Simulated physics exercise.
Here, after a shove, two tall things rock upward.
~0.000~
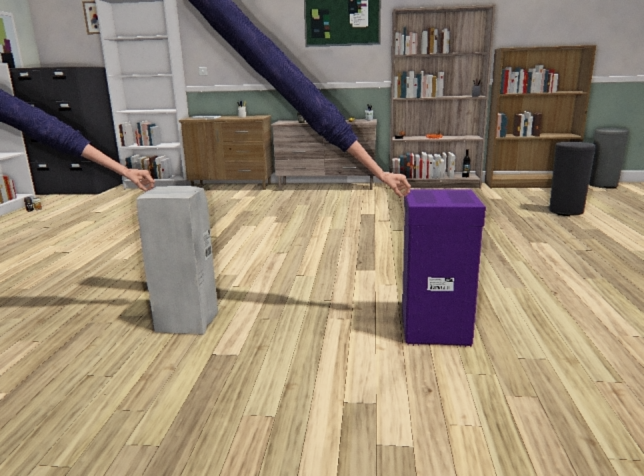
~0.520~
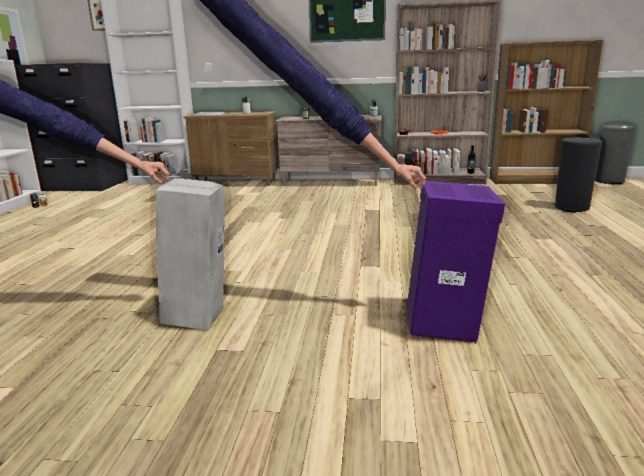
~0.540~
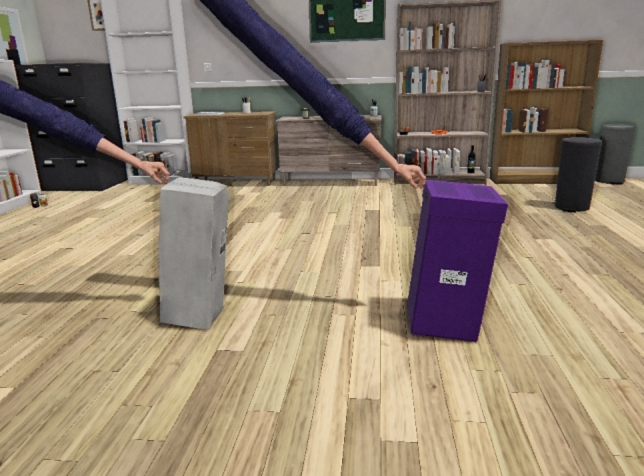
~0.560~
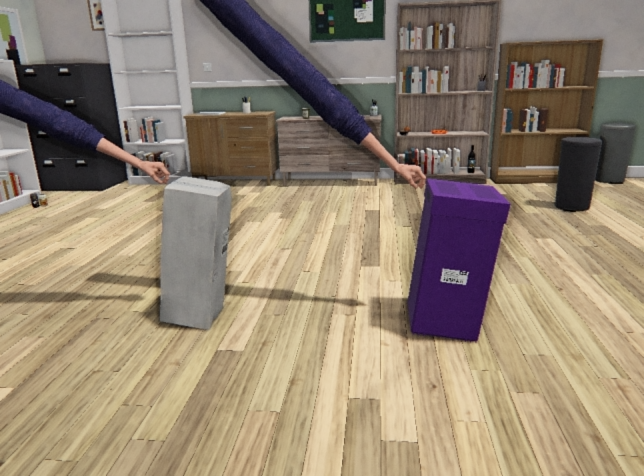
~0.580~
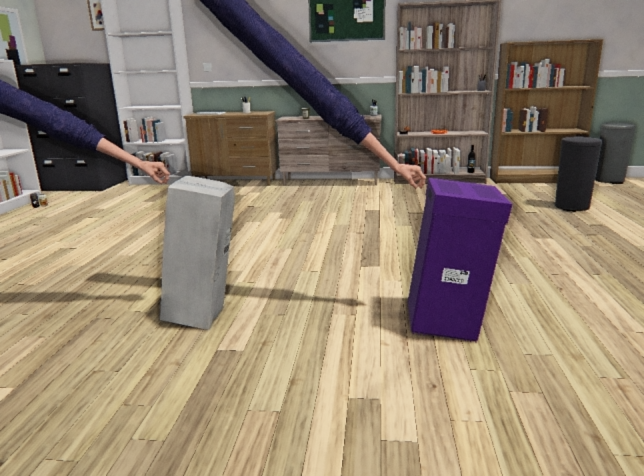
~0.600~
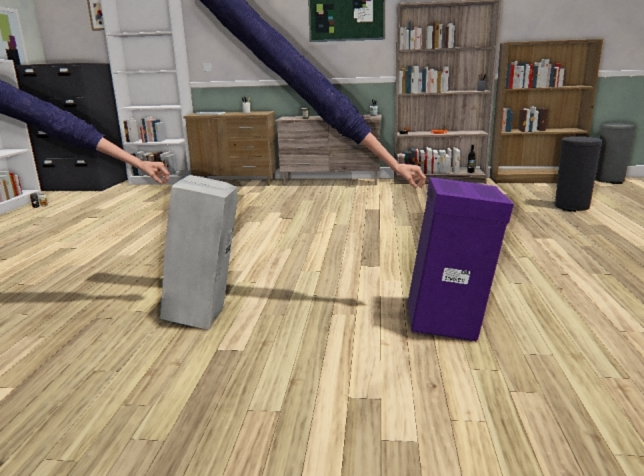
At first, a grey-white box and a taller-looking purple box stand upright on a wooden floor, with a hand in a dark blue sleeve at the upper left of each. The hands move slightly right and both boxes tilt to the right, then lean a little further while the hands stay still.
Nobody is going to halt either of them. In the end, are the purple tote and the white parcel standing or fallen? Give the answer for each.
Purple tote: Up, white parcel: Down.
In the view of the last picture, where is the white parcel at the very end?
It ends up close to (284, 298).
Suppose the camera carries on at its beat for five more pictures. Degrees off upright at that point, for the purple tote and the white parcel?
Estimated tilts, in order: About 8° then about 18°.
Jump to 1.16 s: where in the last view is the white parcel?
(256, 267), roughly.
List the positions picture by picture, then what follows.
Purple tote (438, 266) upright; white parcel (180, 260) upright, in the first frame.
Purple tote (450, 260) 5° off upright; white parcel (192, 254) 6° off upright, in the second frame.
Purple tote (451, 260) 6° off upright; white parcel (194, 254) 8° off upright, in the third frame.
Purple tote (452, 259) 7° off upright; white parcel (196, 253) 9° off upright, in the fourth frame.
Purple tote (453, 259) 7° off upright; white parcel (198, 253) 11° off upright, in the fifth frame.
Purple tote (454, 258) 8° off upright; white parcel (199, 252) 12° off upright, in the sixth frame.
By 0.90 s, purple tote upright near (442, 261); white parcel 29° off upright near (221, 253).
By 1.16 s, purple tote upright near (444, 262); white parcel 58° off upright near (256, 267).
When it is over (1.9 s), the purple tote settles on its feet, near (443, 262); the white parcel topples, near (284, 298).
